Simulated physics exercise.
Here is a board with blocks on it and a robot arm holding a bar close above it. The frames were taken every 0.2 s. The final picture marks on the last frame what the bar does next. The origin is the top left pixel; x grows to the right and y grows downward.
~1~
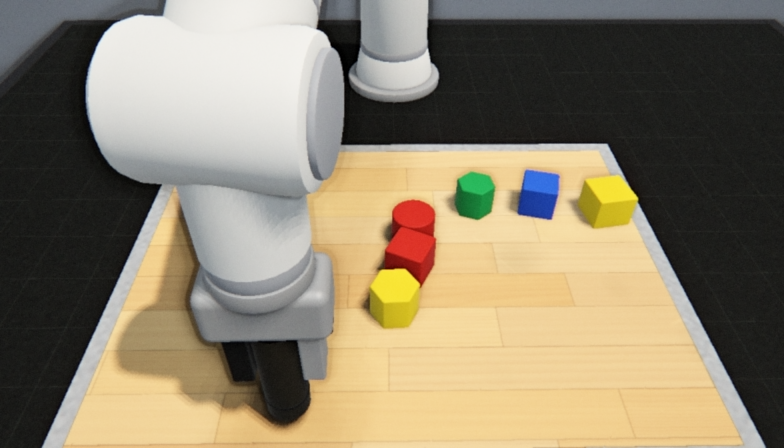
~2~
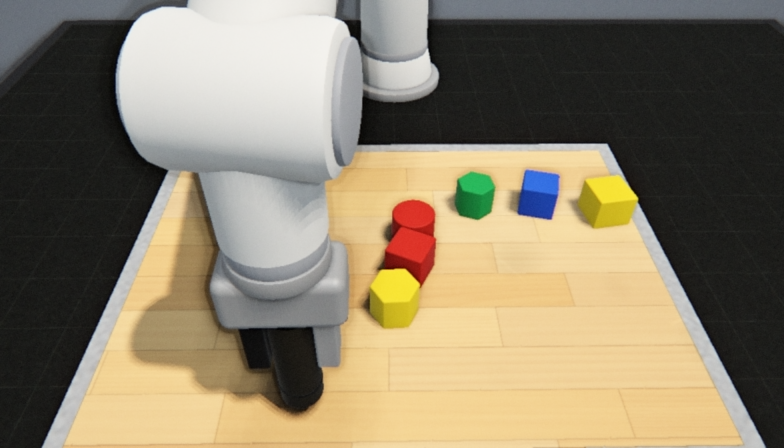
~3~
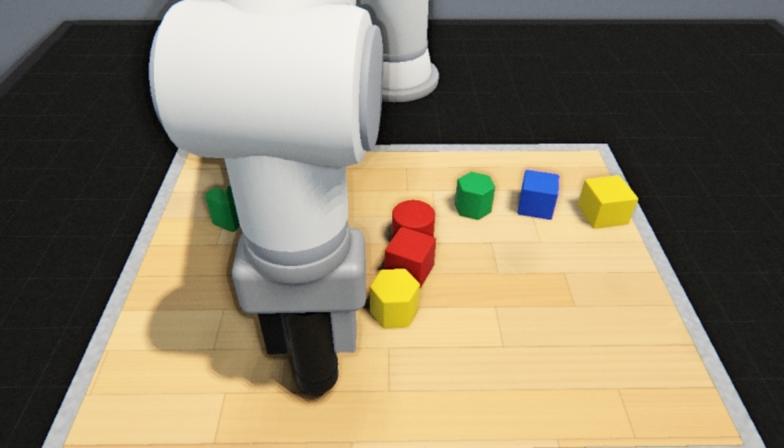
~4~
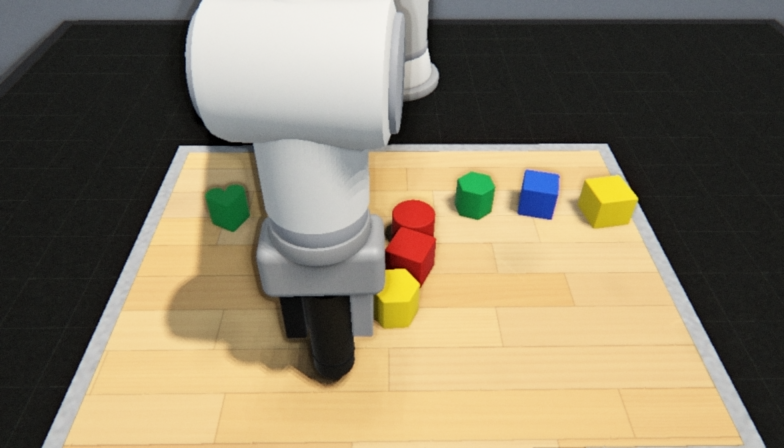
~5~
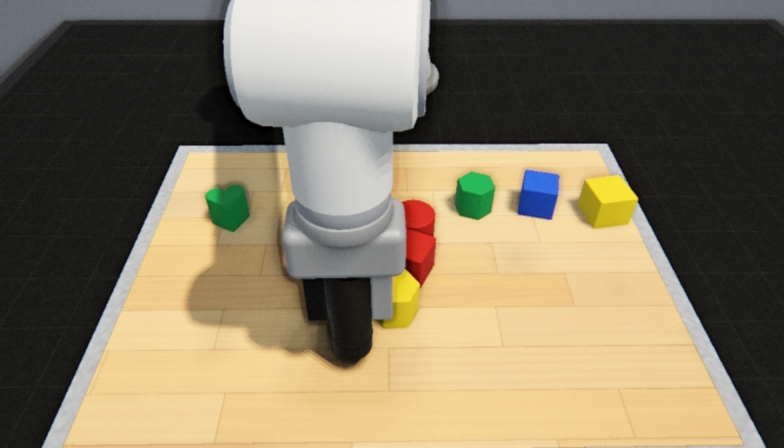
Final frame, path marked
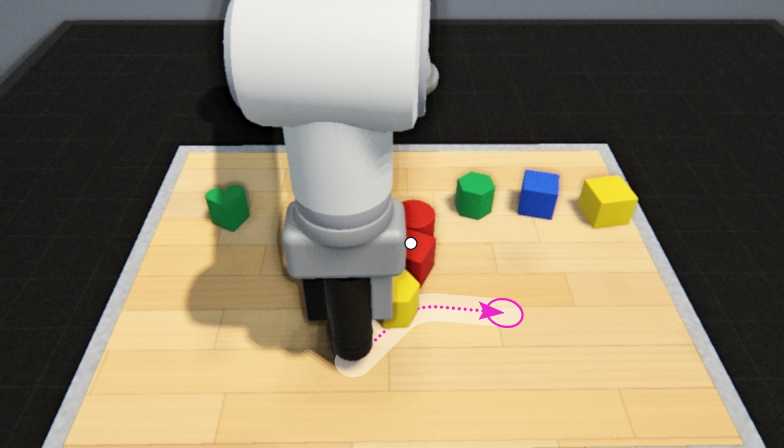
In the video, a robot arm holding a dark bar glides steadily rightward and slightly away from the viewer above a wooden board, revealing a green heart-shaped block at left, while the red, yellow, green and blue blocks remain still.
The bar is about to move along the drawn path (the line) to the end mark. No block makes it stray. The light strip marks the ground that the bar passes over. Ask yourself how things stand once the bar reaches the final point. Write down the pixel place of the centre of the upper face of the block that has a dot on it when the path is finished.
My prediction: (425, 224).
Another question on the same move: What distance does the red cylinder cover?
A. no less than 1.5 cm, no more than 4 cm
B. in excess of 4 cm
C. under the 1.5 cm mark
The one that fits is A, no less than 1.5 cm, no more than 4 cm.
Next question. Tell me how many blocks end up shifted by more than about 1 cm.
That push would leave three or more blocks displaced by more than about 1 cm.
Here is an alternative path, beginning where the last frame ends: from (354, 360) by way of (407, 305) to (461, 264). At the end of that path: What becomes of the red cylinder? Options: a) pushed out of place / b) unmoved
Correct choice: A.
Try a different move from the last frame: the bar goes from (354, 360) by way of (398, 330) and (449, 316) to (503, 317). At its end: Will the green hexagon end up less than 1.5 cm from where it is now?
The answer is yes.
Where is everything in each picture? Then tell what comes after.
The first picture shows tip of the bar at (290, 403), middles of tops, yellow hexagon at (395, 285), red square piece at (411, 243), red cylinder at (414, 212).
The second picture shows bar at (303, 391), nothing pushed.
The third picture shows bar at (318, 377), nothing pushed.
The fourth picture shows bar at (335, 362), nothing pushed.
The fifth picture shows bar at (353, 346), yellow hexagon at (395, 285), red square piece at (411, 243), red cylinder at (414, 212).
The line goes from (354, 360) via (394, 322) and (446, 308), ending at (505, 313); the dot is on the red square piece.
On the path given first. One third of the way, bar at (396, 306); yellow hexagon at (416, 266); red square piece at (417, 237), turned 30° anticlockwise; red cylinder at (413, 209).
Two thirds of the way, bar at (448, 293); yellow hexagon at (447, 251), turned 40° anticlockwise; red square piece at (425, 224), turned 50° anticlockwise; red cylinder at (413, 198).
At the end, bar at (508, 298); yellow hexagon at (447, 251), turned 40° anticlockwise; red square piece at (425, 224), turned 50° anticlockwise; red cylinder at (413, 198).
